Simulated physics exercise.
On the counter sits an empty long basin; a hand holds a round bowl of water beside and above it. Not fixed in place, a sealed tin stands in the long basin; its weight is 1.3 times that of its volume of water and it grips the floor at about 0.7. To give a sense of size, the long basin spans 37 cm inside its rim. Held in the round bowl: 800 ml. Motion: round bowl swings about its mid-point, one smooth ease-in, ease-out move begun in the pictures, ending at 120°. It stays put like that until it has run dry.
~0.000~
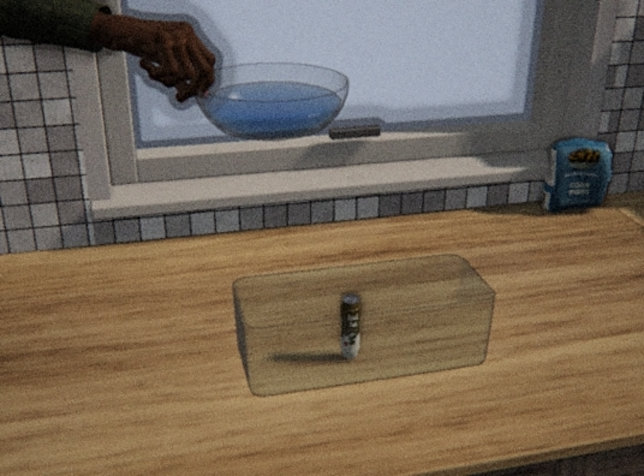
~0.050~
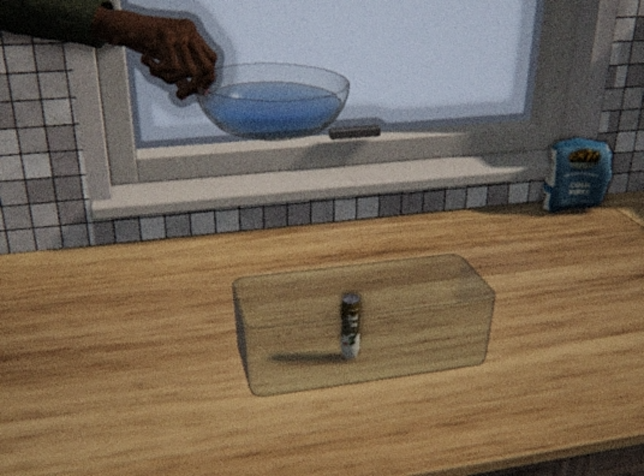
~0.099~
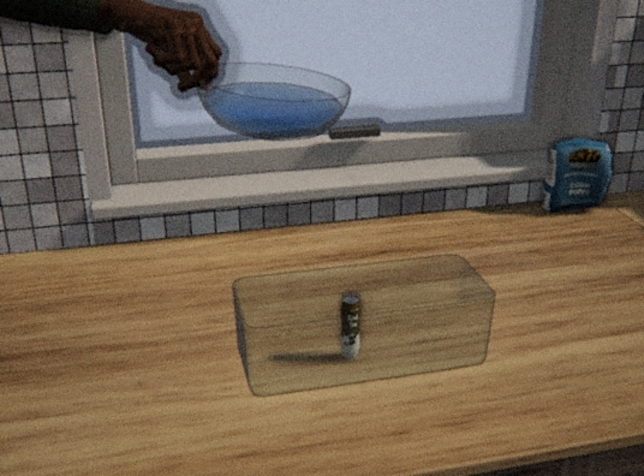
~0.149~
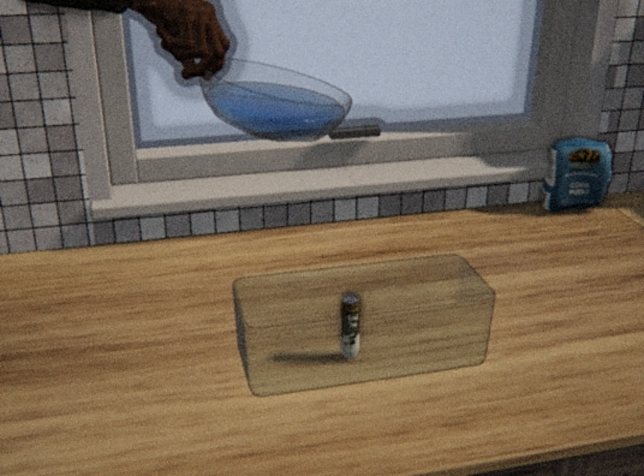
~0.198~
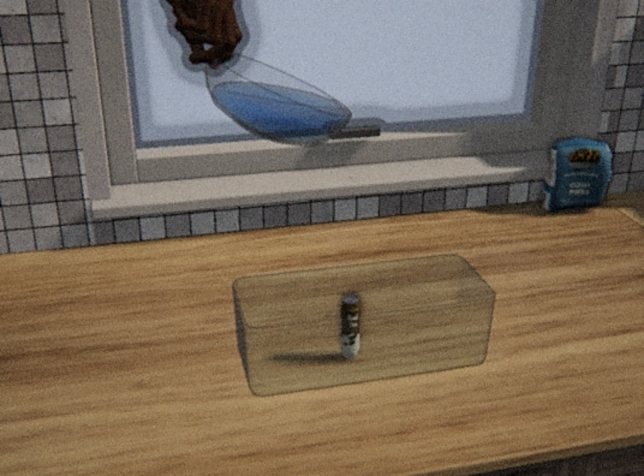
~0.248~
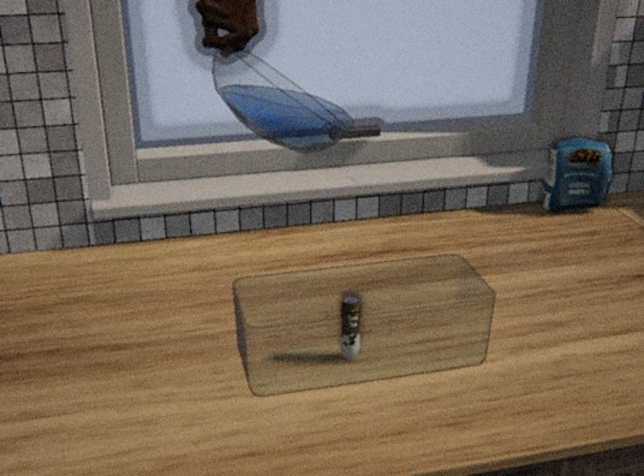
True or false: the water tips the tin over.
True.
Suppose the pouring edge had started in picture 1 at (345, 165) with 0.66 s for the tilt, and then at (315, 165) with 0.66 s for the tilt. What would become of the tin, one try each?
Trial 1 - tin stays standing; trial 2 - tin tips.
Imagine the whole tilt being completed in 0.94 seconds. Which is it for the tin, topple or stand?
The tin tumbles.
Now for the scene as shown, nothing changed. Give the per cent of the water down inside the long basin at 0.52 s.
Roughly 28 percent.
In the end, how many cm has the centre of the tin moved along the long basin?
Shift of tin centre: Approx. 8.5 cm.
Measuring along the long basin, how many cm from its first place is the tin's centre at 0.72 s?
I'd put it at around 3 centimetres.
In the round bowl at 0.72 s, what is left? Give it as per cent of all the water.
0 per cent or thereabouts.
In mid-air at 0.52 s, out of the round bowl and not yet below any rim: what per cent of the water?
Close to 72 per cent, I'd say.
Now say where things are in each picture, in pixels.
In the first frame, it leans 0°; its right rim is at (345, 78); the water meets the walls at (200, 102) and (338, 93); the long basin's rim runs from (239, 304) to (478, 276); the tin's top is at (351, 301).
In the second frame, it leans 2°; its right rim is at (346, 80); the water meets the walls at (201, 101) and (339, 95).
In the third frame, it leans 7°; its right rim is at (347, 87); the water meets the walls at (202, 97) and (339, 98).
In the fourth frame, it leans 14°; its right rim is at (348, 97); the water meets the walls at (205, 93) and (342, 102).
In the fifth frame, it leans 25°; its right rim is at (348, 111); the water meets the walls at (211, 90) and (346, 106).
In the sixth frame, it leans 37°; its right rim is at (343, 127); the water meets the walls at (220, 90) and (328, 109); 6 per cent is over the edge.
By 0.52 s the tilt is 108° and 0 per cent is still to pour; the tin stands where it began.
By 0.72 s the tilt is 120° and 0 per cent is still to pour; the tin leans 13°.
By 0.93 s the tilt is 120° and 0 per cent is still to pour; the tin lies on its side.
By 1.16 s the tilt is 120° and 0 per cent is still to pour; the tin lies on its side.
At rest the tin lies on its side.
